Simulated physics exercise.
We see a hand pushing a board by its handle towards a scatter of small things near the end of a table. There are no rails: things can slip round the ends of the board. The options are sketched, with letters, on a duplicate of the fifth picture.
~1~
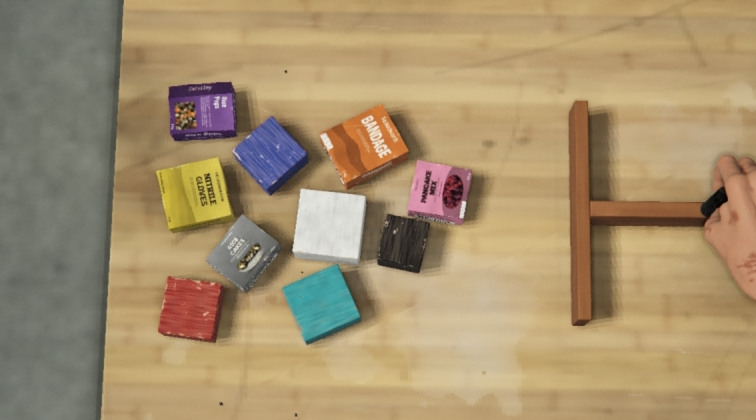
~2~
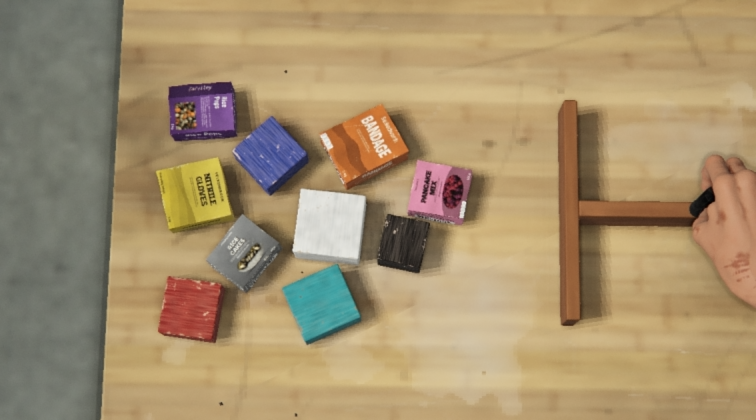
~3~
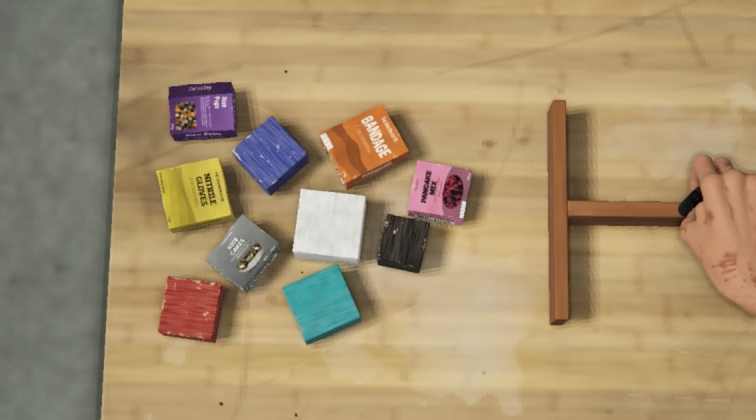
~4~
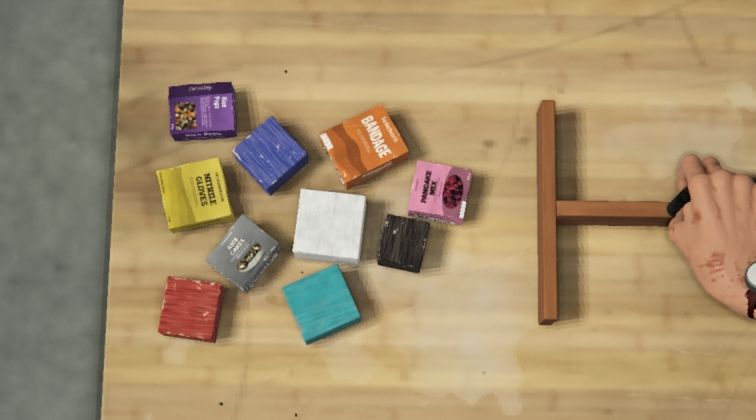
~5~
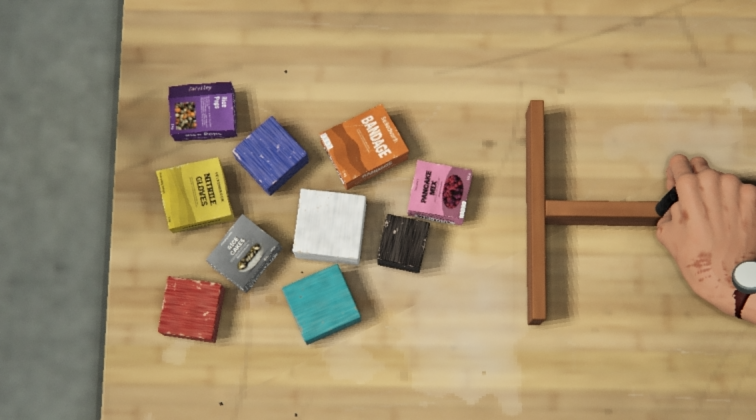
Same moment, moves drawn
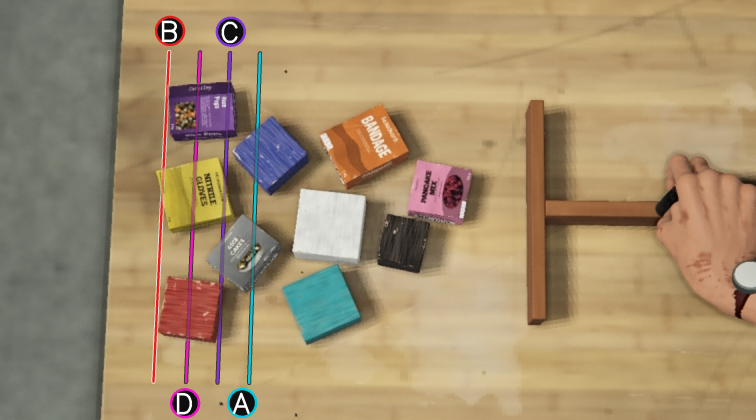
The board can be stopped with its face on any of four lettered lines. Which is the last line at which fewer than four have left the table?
The farthest such stop is C.
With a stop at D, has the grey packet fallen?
Yes.
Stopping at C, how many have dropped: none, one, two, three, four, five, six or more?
In all, two.
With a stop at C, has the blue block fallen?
By then, no.
On the marked copy, A at (255, 214); B at (161, 213); C at (224, 214); D at (193, 213).
Taking C. A third of the way, board (426, 206); black block (395, 254); pink packet (390, 205).
Two thirds of the way, board (311, 205); yellow box (149, 188); grey packet (157, 255).
When it is over, board (225, 203); grey packet over the edge; yellow box over the edge; two fallen.
As for the rest, A is within the limit but short; B drops six; D drops six.
